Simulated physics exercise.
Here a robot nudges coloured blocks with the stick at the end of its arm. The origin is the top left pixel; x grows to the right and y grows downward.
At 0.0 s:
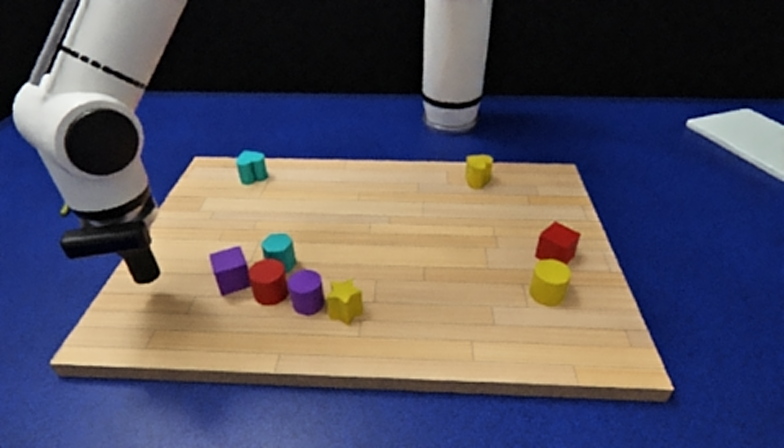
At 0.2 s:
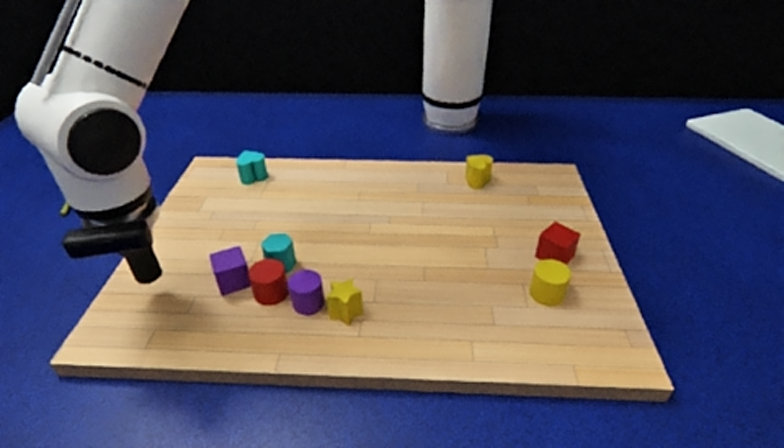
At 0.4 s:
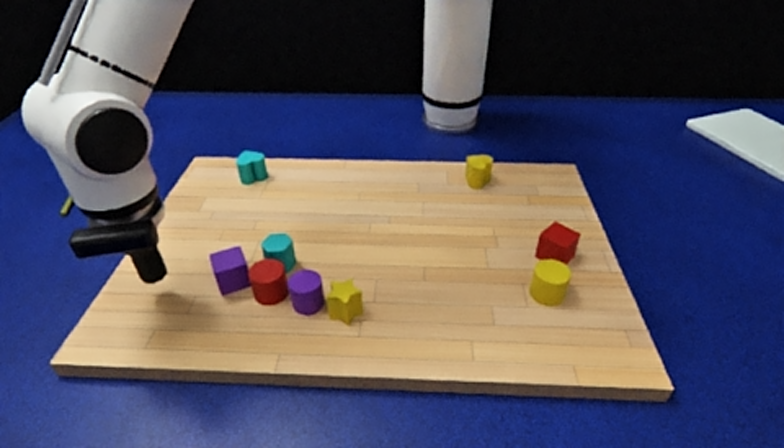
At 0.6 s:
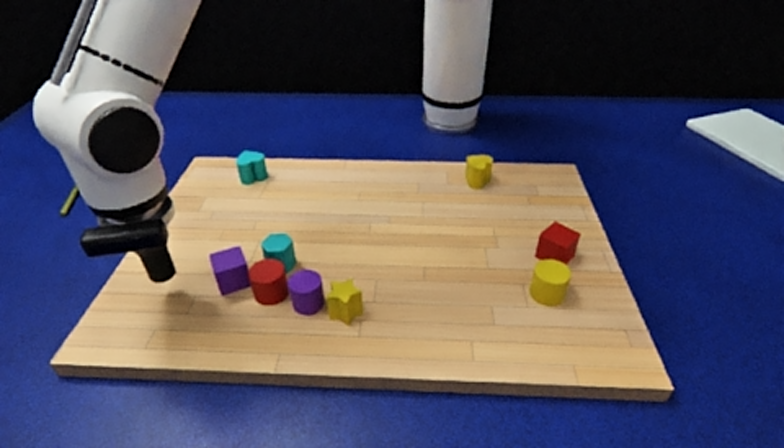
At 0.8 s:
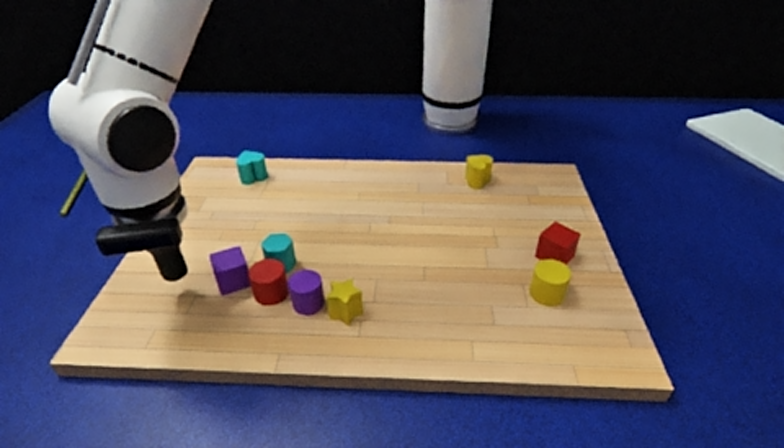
A white robot arm with a black stick at its end leans in at the left of a pale wooden board on a blue surface, seen from the front and slightly above. Purple, red, turquoise and yellow blocks cluster left of centre, with turquoise and yellow ones behind and red and yellow ones at right. The arm slides slightly rightward toward the purple block, while the blocks and camera stay still.
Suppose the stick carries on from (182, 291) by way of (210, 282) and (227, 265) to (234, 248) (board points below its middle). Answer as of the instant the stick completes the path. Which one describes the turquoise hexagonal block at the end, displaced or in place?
That block will keep its spot.
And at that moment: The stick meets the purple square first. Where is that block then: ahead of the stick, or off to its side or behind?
My answer is that the purple square has slipped off.
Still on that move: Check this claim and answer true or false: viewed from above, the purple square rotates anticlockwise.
That claim is false.
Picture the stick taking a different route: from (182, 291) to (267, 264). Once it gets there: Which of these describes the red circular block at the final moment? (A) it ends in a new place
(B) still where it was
A - it ends in a new place.
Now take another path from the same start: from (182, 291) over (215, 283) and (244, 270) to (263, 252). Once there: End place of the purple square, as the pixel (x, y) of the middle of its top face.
It should be at about (282, 235).
What follows on the original path. Halfway along, stick at (215, 257); purple square at (240, 255), turned 30° clockwise.
At the end, stick at (229, 231); purple square at (241, 254), turned 35° clockwise; turquoise hexagonal block in place.
